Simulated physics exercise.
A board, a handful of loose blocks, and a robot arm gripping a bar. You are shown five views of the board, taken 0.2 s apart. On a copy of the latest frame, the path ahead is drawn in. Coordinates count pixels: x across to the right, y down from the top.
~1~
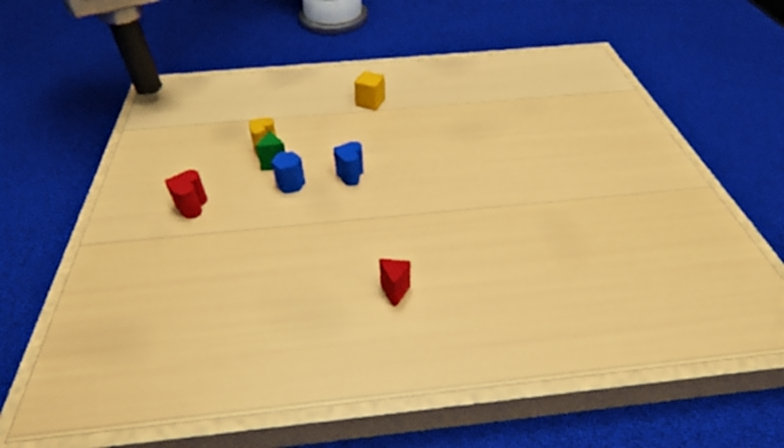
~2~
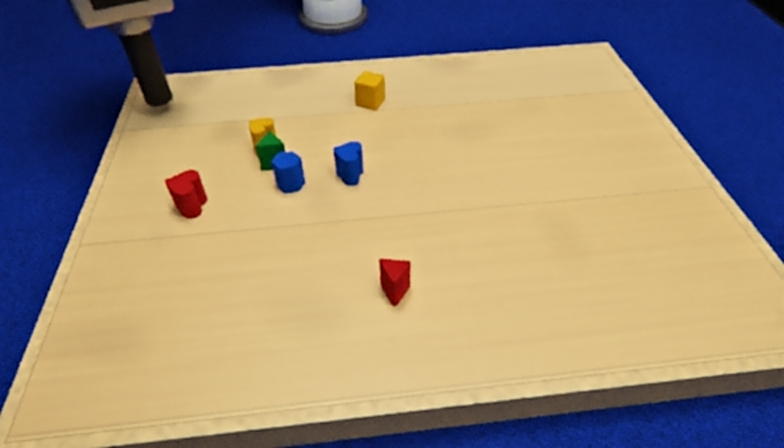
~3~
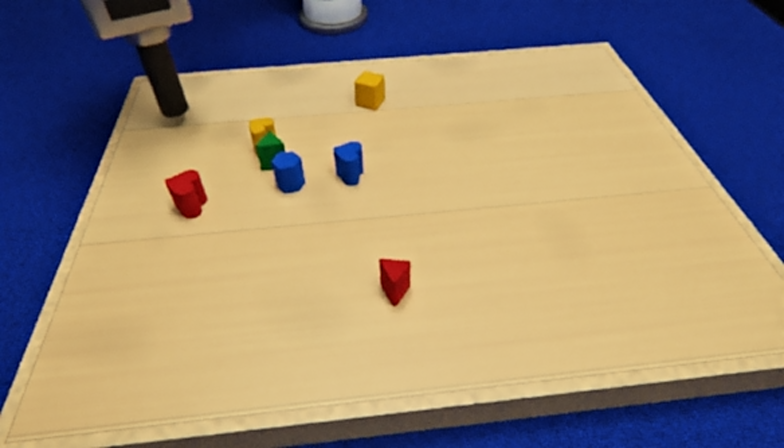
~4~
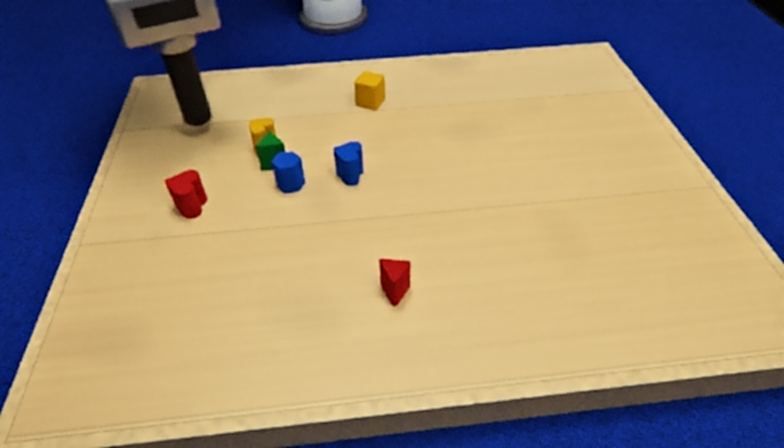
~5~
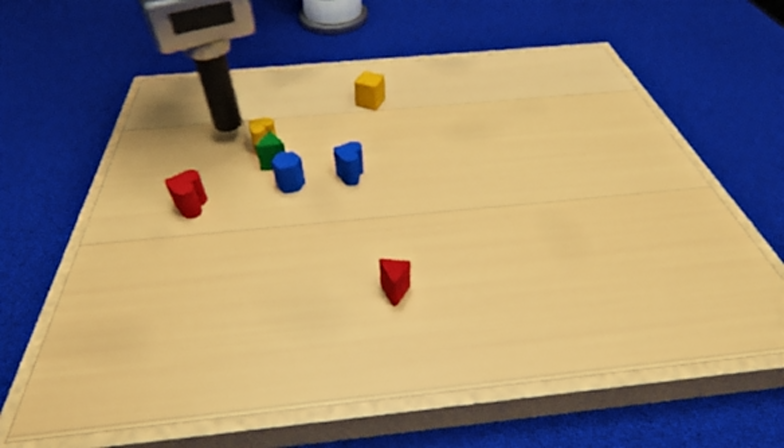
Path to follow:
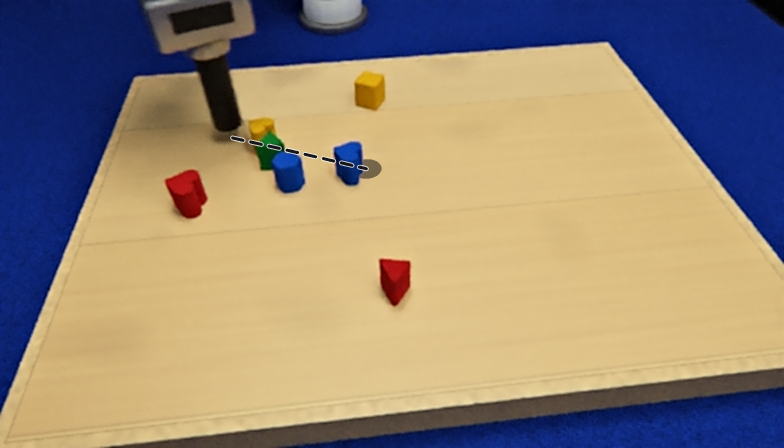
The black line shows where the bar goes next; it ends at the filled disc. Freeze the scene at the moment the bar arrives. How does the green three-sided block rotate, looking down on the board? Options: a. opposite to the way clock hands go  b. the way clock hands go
b - the way clock hands go.
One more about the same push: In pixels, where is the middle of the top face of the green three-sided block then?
Just about (286, 150).
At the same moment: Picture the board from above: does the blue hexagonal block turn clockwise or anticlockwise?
Twists anticlockwise.
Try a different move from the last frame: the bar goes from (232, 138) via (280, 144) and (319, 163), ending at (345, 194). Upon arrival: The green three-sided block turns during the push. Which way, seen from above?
Clockwise from above.
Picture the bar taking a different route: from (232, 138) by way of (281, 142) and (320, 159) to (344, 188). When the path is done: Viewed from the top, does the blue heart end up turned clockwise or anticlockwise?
Prediction: Counterclockwise.
Path on the board, from (232, 138) directly to (367, 169).
The first path, step by step. One third of the way, bar at (273, 134); yellow heart at (290, 133), turned 20° clockwise; green three-sided block at (282, 147), turned 65° clockwise; blue hexagonal block at (287, 165), turned 15° anticlockwise.
Two thirds of the way, bar at (319, 144); yellow heart at (322, 149), turned 95° clockwise; green three-sided block at (286, 150), turned 95° clockwise; blue hexagonal block at (286, 166), turned 20° anticlockwise.
At the end, bar at (366, 155); yellow heart at (326, 153), turned 120° clockwise; green three-sided block at (286, 150), turned 95° clockwise; blue hexagonal block at (286, 166), turned 20° anticlockwise; blue heart at (369, 161), turned 35° clockwise.
